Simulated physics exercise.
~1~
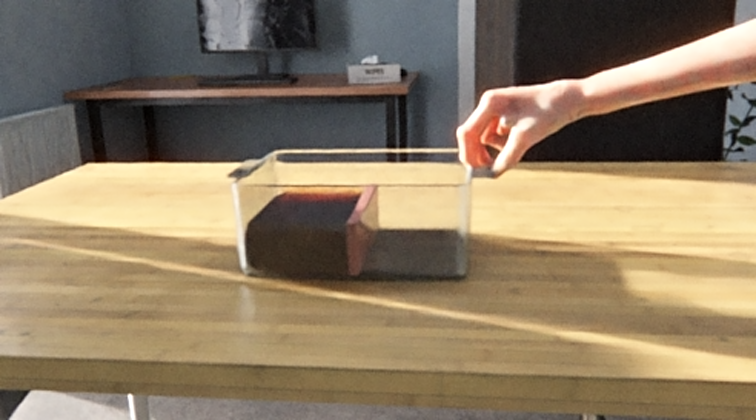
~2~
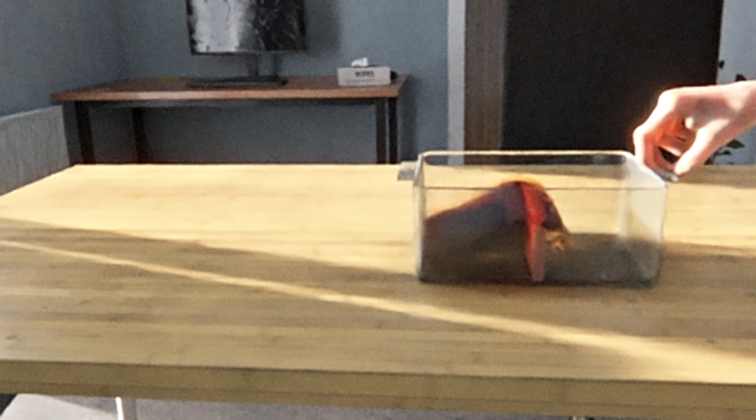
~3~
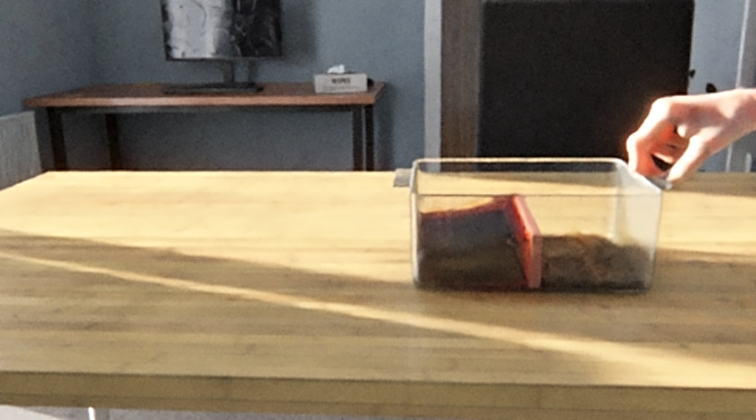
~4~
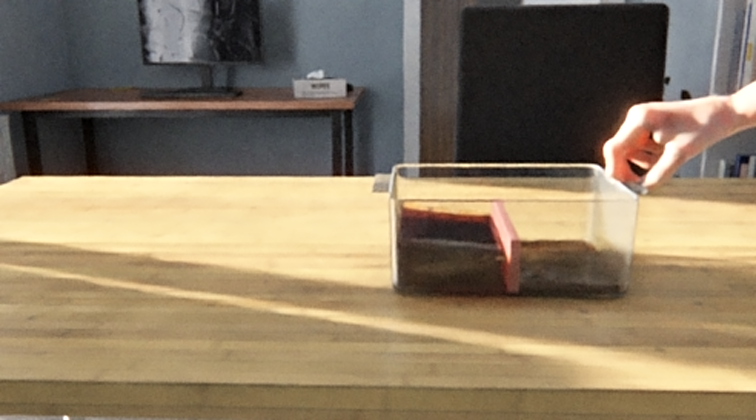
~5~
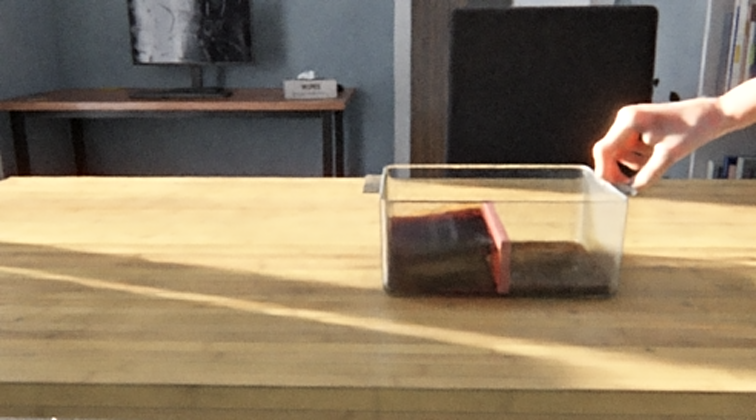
A clear glass food box with a reddish-pink divider sits on a light wooden table, seen from the front in a room with a dark desk, a monitor and a tissue box behind. Dark brown tea fills the left half, while a hand holds the box's right end. The hand draws the box rightwards, and the tea surges up against the divider, some of it splashing over into the right half. The box stops, and the liquid sways and settles as the view drifts slightly right. Finally, most tea remains left of the upright divider, with a smaller share on the right and the hand still at the rim.
